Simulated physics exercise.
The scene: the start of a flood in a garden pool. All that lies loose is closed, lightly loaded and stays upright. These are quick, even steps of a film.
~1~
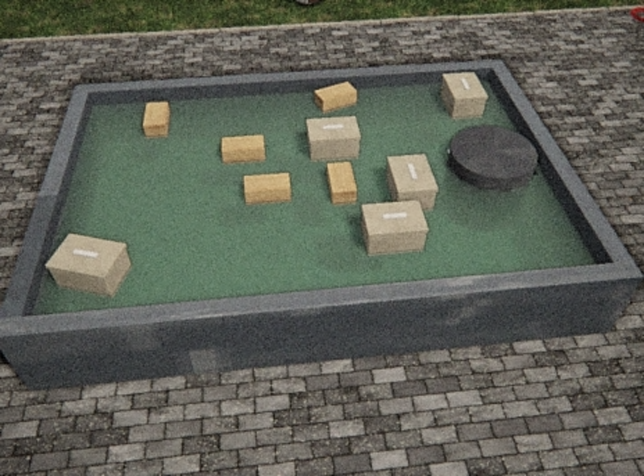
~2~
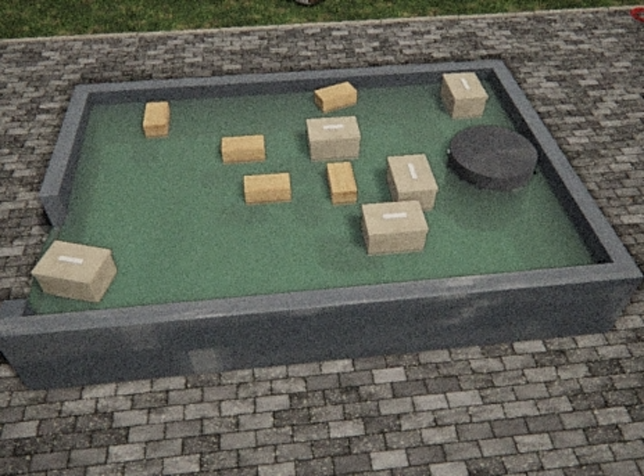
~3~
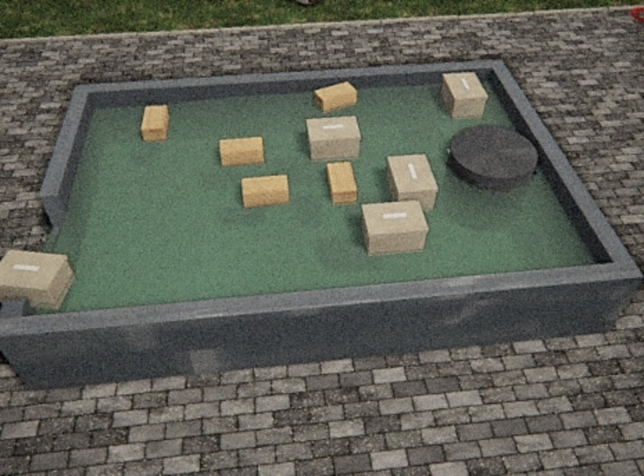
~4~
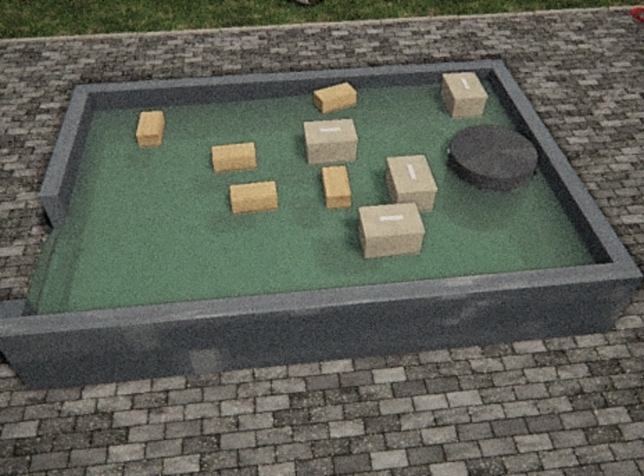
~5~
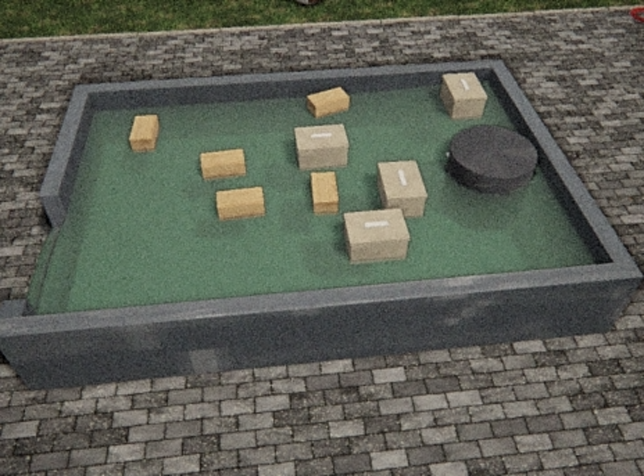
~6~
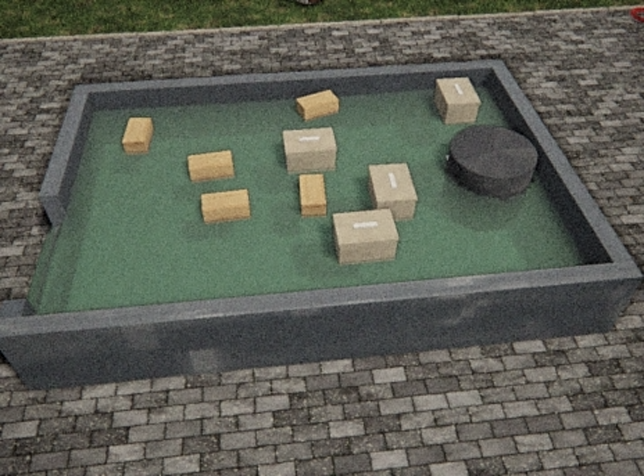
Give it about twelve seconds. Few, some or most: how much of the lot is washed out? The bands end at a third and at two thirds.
It is from one to two thirds.
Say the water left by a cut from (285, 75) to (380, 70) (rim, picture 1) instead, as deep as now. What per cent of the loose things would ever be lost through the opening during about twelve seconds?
About 80 per cent.
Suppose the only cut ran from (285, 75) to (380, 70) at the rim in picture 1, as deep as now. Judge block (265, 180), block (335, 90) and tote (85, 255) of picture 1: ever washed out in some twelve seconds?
As listed: Washed out, yes, inside.
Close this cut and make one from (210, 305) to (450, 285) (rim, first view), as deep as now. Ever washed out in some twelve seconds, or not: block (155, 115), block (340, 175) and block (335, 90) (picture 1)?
In that order: Still in, yes, inside.
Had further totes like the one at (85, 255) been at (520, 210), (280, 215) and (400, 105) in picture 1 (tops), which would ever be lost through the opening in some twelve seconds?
In turn: Inside, washed out, stays.
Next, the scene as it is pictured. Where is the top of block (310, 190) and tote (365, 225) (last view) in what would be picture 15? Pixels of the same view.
Close to (256, 212) and (315, 243).
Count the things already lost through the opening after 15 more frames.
It comes to 3.
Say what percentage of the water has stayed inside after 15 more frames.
Close to 64 %.
A moment on, 1 of 10 are out; 9 afloat.
Next, 1 of 10 are out; 9 afloat.
Later, 3 of 10 are out; 7 afloat.
In the end, 4 of 10 are out; 6 afloat.
